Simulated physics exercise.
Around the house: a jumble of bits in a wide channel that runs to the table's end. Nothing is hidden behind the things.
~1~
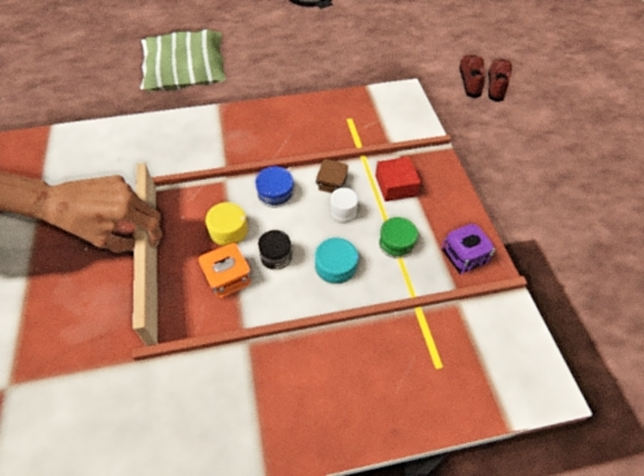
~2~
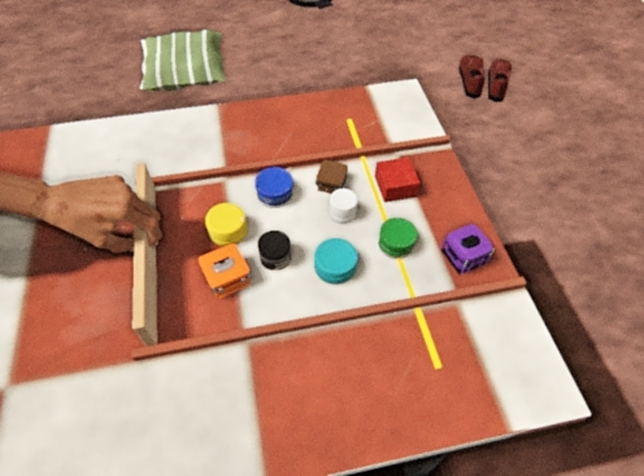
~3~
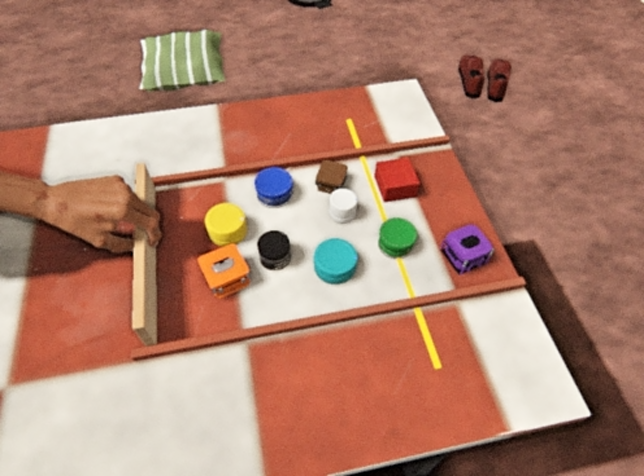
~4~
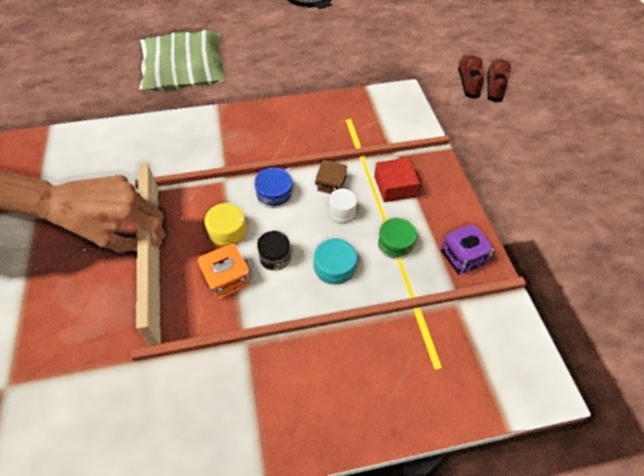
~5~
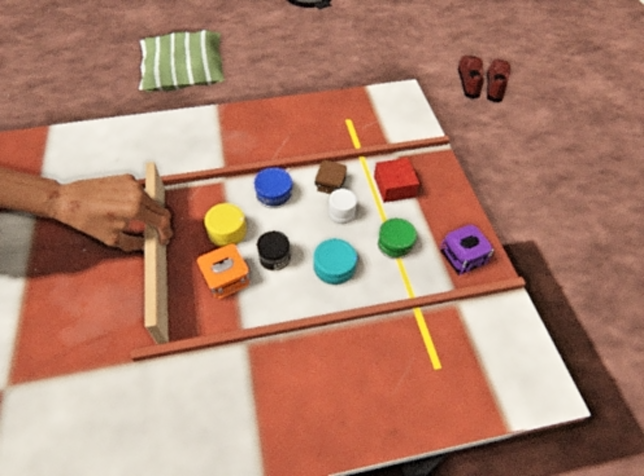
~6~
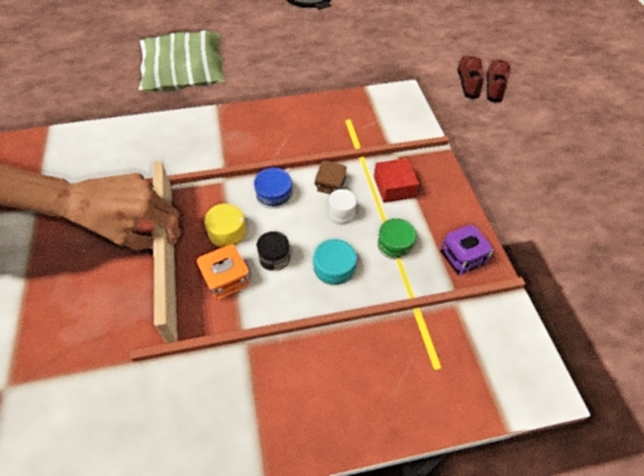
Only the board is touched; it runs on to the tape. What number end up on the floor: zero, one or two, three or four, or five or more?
Here the number that fall off is zero.
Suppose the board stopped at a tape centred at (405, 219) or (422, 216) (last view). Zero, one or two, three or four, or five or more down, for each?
The falls would be just one or two; 1 or 2.
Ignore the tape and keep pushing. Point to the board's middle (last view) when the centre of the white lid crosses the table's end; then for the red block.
At (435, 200) for the white lid; at (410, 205) for the red block.
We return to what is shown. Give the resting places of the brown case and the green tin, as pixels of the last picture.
Near (415, 161) and (455, 214).
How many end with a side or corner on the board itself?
It touches 3.
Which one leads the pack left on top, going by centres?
The purple case.
Soon after, none off yet; purple case at rest near (466, 250); red block at rest near (395, 180); green tin at rest near (396, 239).
After that, none off yet; purple case at rest near (466, 250); red block at rest near (395, 180); green tin moving near (400, 238).
And then, none off yet; purple case moving near (469, 250); red block displaced about its own width near (425, 176); green tin displaced about its own width near (434, 219).
In the end, the number that fall off is zero.
